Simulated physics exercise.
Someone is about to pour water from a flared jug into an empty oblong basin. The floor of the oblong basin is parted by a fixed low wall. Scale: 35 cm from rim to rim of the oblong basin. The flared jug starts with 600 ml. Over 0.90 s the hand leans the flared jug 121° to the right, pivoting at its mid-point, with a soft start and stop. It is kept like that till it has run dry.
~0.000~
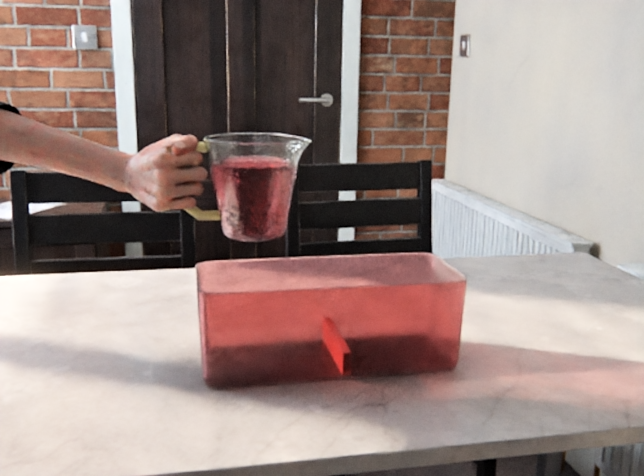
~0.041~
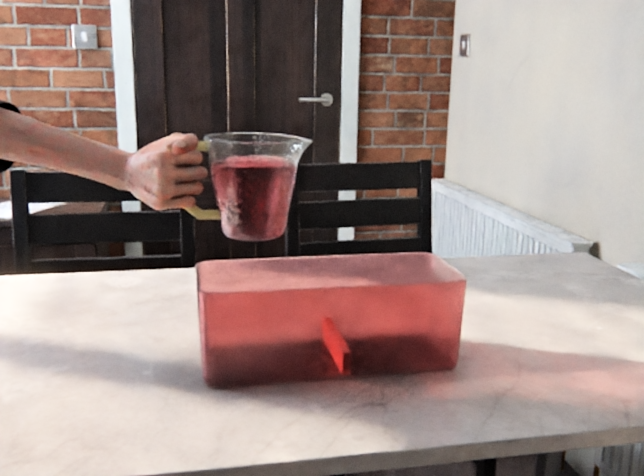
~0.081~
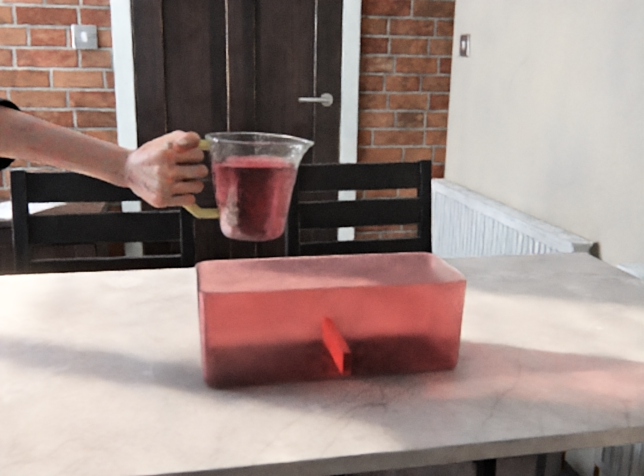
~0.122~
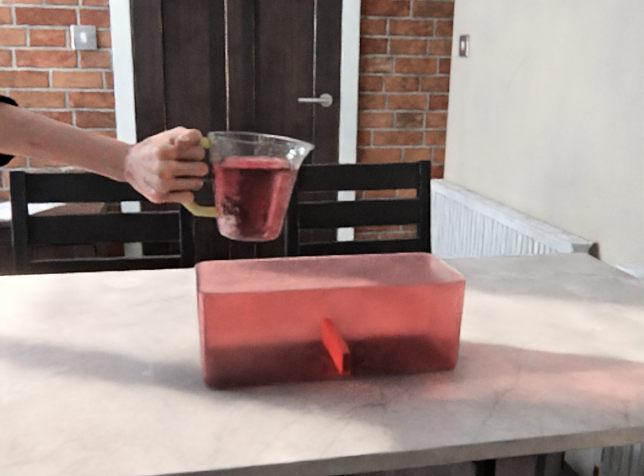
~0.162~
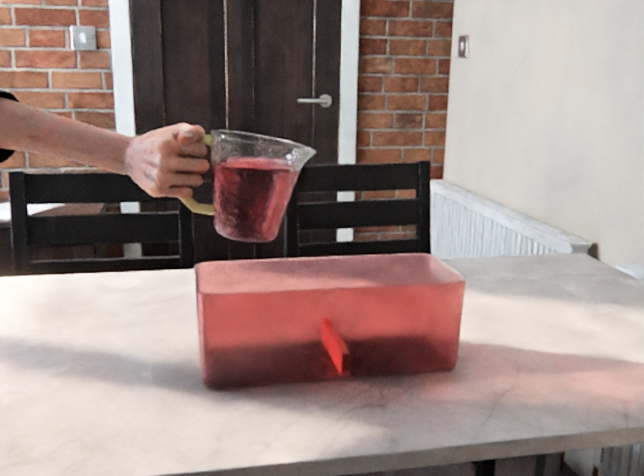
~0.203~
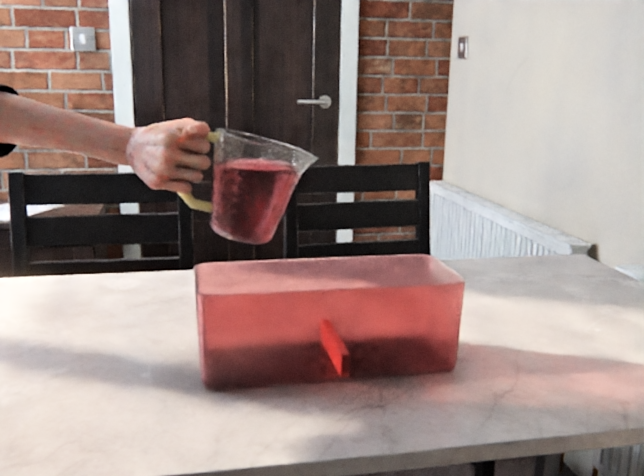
At a pale marble-topped table, a hand holds a flared jug of reddish liquid above an oblong basin, gradually tilting it right.
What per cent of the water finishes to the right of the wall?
Roughly 60 per cent is past the wall.
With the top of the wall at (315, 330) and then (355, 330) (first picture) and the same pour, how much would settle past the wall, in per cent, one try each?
In turn about 85 and 30 per cent.
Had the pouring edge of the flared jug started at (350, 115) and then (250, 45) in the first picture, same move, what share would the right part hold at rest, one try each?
In turn about 85 and 10 per cent.
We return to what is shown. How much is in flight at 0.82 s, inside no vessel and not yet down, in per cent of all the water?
About 6 per cent.
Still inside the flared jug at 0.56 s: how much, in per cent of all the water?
About 68 per cent.
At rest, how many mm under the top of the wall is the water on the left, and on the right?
Left about 22 mm, right about 14 mm.
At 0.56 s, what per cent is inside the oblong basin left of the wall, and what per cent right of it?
Left about 0, right about 10.
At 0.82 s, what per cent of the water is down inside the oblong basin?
Some 90 per cent.
After 0.56 s the tilt is 84° and 67 per cent is still to pour, 0 is left of the wall and 10 right of it.
After 0.82 s the tilt is 119° and 5 per cent is still to pour, 31 is left of the wall and 58 right of it.
After 1.10 s the tilt is 121° and 0 per cent is still to pour, 39 is left of the wall and 60 right of it.
After 1.40 s the tilt is 121° and 0 per cent is still to pour, 39 is left of the wall and 60 right of it.
In the end 39 per cent lies left of the wall, 60 right of it and 1 outside.
